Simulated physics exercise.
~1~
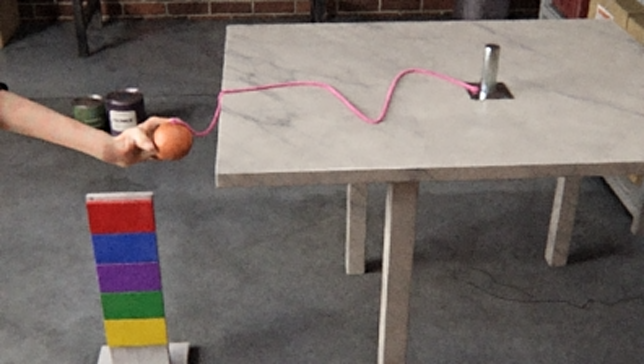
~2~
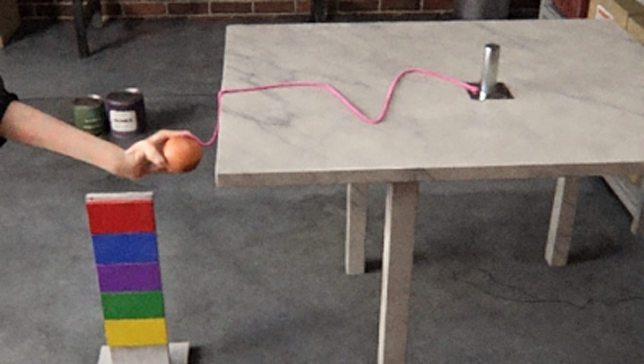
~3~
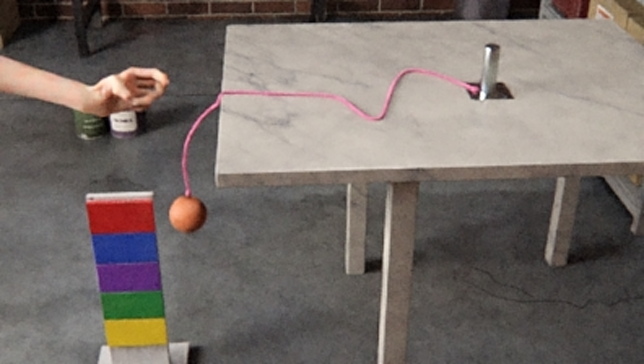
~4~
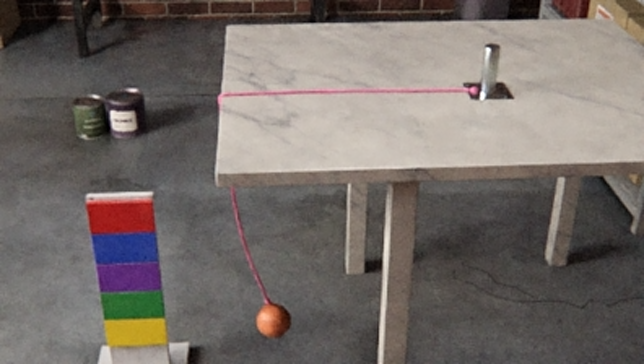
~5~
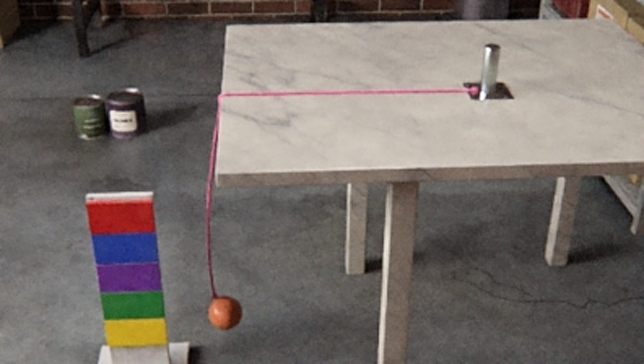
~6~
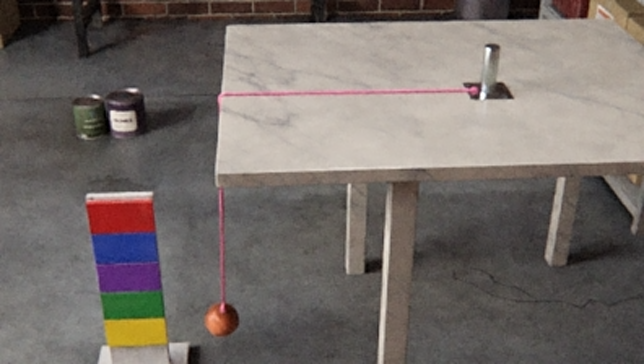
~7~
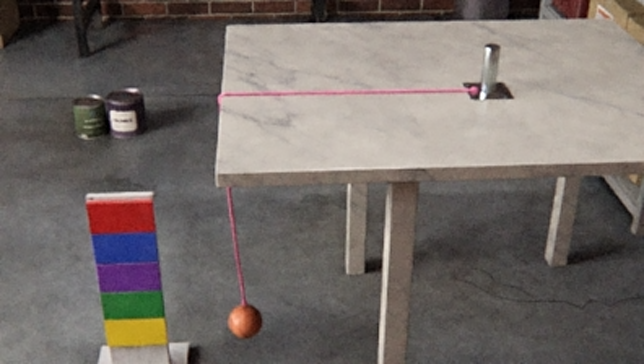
At first, a hand holds an orange ball-like fruit beside the left edge of a pale workbench, with a pink shoelace running from it across the top to a metal post. A board banded red, blue, purple, green and yellow stands nearby. The hand shifts slightly right, then lets go and draws back as the orange drops. The slack lace pulls straight over the edge, and the orange swings right beneath the bench. It swings back left, then drifts slightly right again, ending on the taut lace level with the yellow band.
